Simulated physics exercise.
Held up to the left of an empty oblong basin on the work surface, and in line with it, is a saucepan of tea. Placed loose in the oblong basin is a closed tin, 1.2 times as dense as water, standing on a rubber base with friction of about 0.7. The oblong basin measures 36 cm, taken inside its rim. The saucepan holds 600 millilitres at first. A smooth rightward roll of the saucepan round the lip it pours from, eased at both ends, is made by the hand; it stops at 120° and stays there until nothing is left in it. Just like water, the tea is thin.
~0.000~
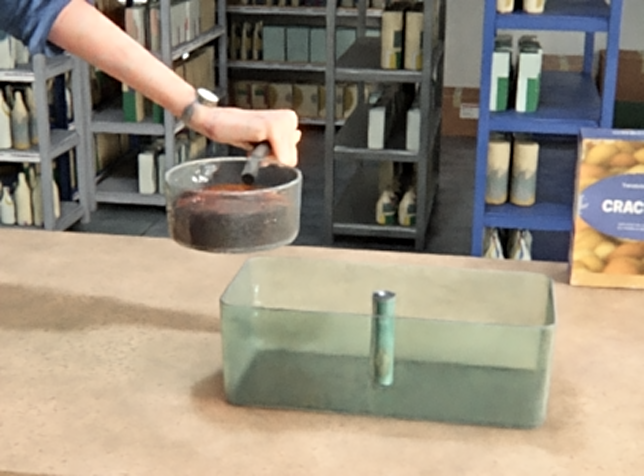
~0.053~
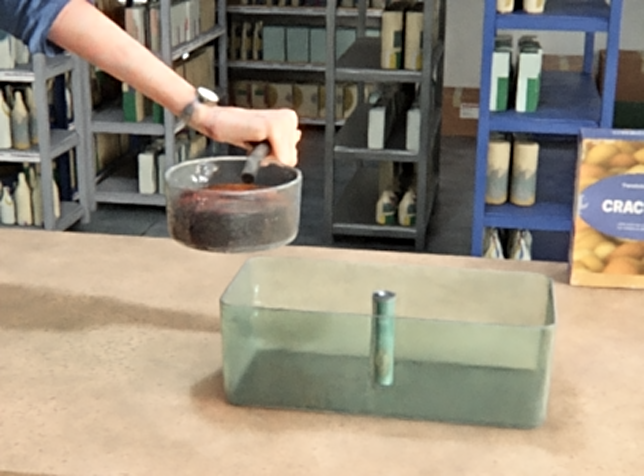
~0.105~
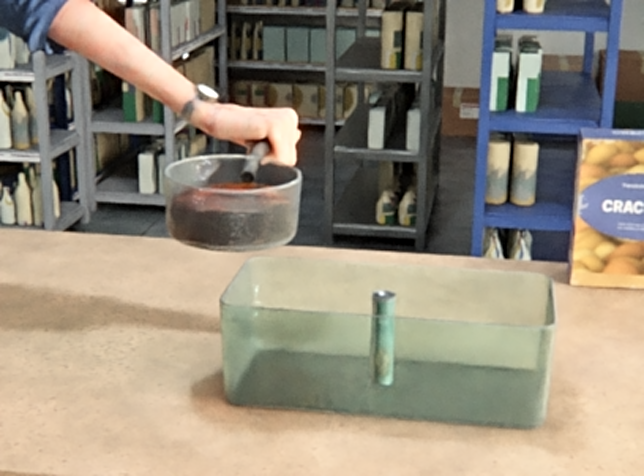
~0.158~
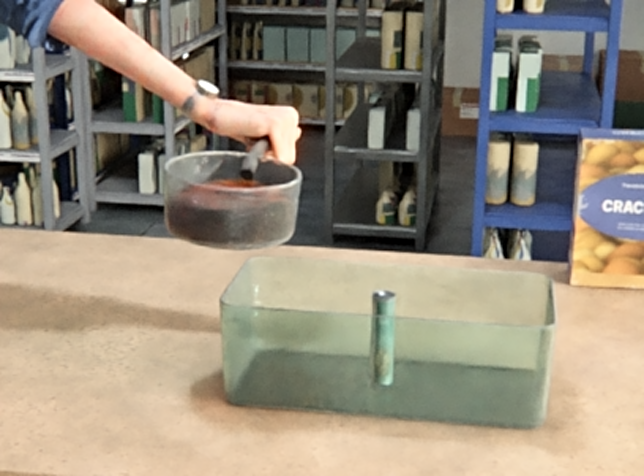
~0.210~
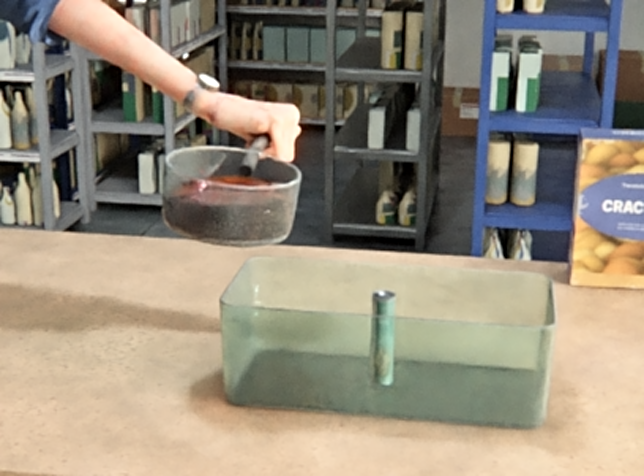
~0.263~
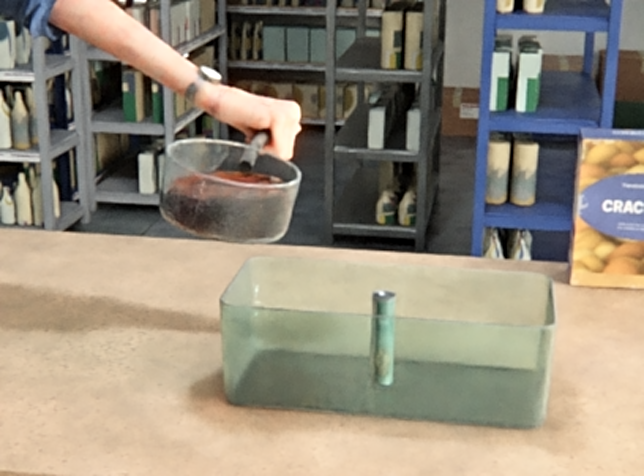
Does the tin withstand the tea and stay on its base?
No, it is knocked over.
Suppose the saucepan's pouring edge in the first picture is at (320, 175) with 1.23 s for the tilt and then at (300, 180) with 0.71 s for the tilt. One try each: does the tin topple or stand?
First it stays on its base; then it tips over.
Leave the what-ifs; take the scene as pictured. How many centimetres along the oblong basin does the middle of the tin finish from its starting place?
Looks like roughly 7.0 cm in total.
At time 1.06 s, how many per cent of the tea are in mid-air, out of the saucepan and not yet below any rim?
Airborne fraction: Approx. 16 %.
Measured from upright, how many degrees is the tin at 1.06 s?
About 0 degrees.
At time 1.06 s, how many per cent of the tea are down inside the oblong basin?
Some 78 percent of the total.
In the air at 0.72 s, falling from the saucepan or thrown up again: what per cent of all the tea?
Around 36 in a hundred.
Then, 0.72 s in, the tilt is 71° and 60 per cent is still to pour; the tin stands where it began.
Then, 1.06 s in, the tilt is 110° and 6 per cent is still to pour; the tin stands where it began.
Then, 1.42 s in, the tilt is 120° and 0 per cent is still to pour; the tin lies on its side.
Then, 1.80 s in, the tilt is 120° and 0 per cent is still to pour; the tin lies on its side.
Finally, the tin lies on its side.
